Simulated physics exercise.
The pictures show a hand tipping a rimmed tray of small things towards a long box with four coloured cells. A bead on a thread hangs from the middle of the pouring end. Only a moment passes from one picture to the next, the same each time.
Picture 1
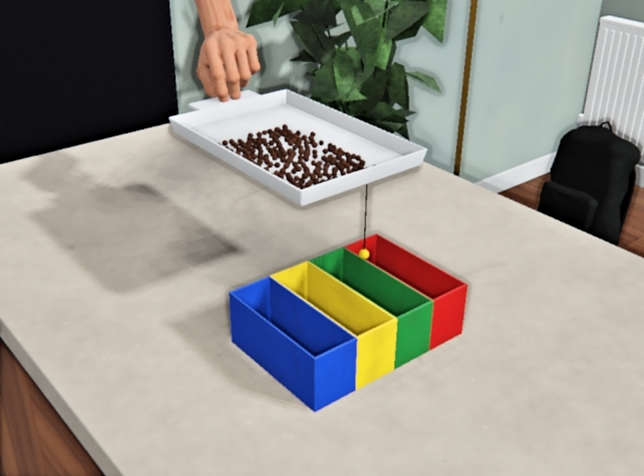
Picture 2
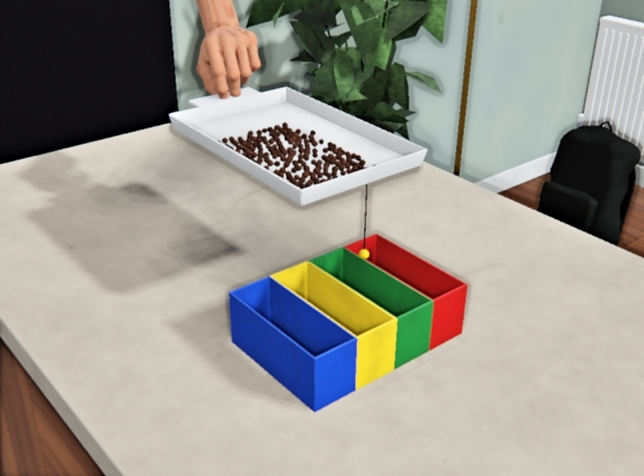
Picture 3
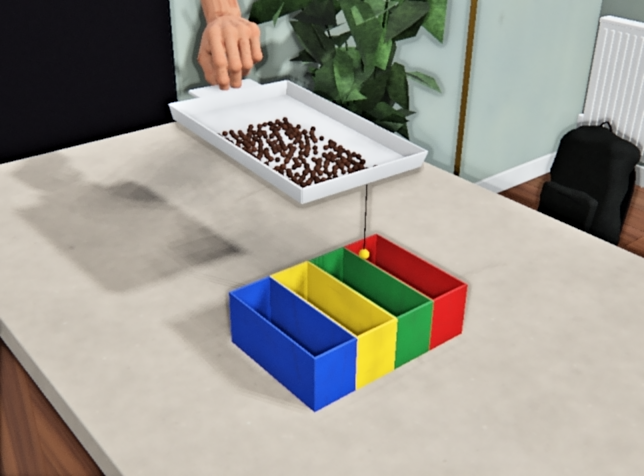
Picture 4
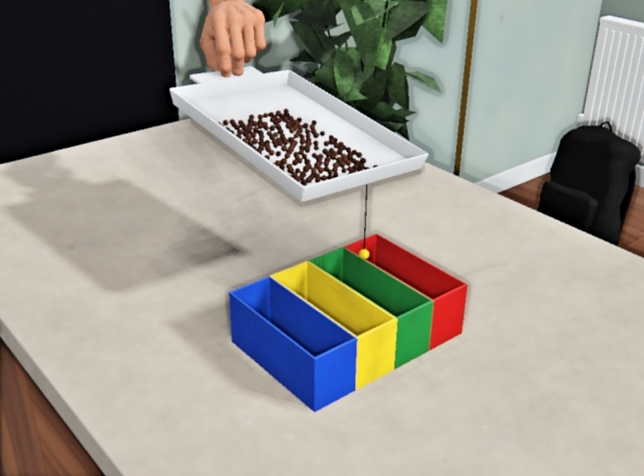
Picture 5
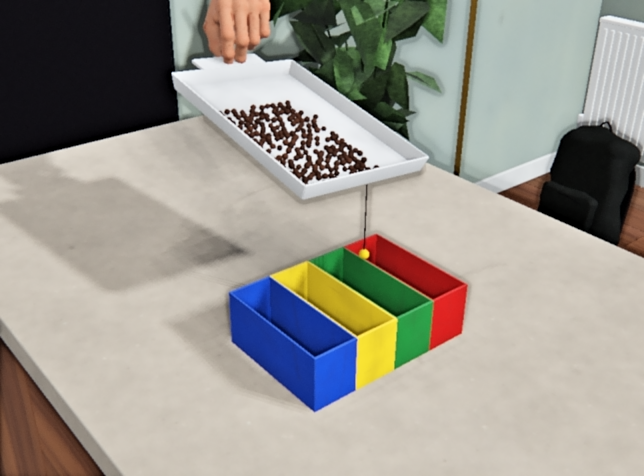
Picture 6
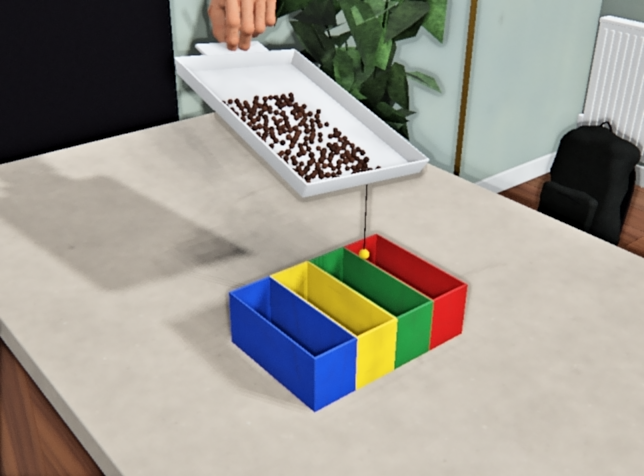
We see a hand holding a white rimmed tray of small brown berries above a box with blue, yellow, green and red cells; the hand slowly raises the back of the tray, tilting it gradually toward its right corner.
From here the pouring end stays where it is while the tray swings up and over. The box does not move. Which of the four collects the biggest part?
Fullest: The red cell.
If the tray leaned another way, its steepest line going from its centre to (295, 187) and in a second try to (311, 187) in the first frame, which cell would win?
In turn: Yellow; the yellow one.
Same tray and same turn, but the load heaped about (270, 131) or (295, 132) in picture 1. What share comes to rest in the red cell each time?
First some 30, then 30 per cent.
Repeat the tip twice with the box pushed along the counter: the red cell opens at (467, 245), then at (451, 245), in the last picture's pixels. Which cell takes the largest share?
In turn: The cell in green; the cell in green.
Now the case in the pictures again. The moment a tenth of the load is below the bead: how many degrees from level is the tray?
At about 100°.
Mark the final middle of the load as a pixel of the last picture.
Around (429, 302).
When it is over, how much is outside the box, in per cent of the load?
Near 60 %.
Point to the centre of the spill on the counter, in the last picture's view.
Near (443, 289).
Soon, tray tipped steeply; nearly all on the tray; a stray few falling or outside the box.
A while on, tray tipped past a quarter turn; most on the tray; a stray few in the red cell; about a quarter falling or outside the box.
Towards the end, tray tipped past a quarter turn; about a third in the red cell; a small part in the green cell; about two thirds falling or outside the box.
Finally, tray tipped past a quarter turn; about a third in the red cell; a small part in the green cell; none in the blue cell; none in the yellow cell; about two thirds outside the box.
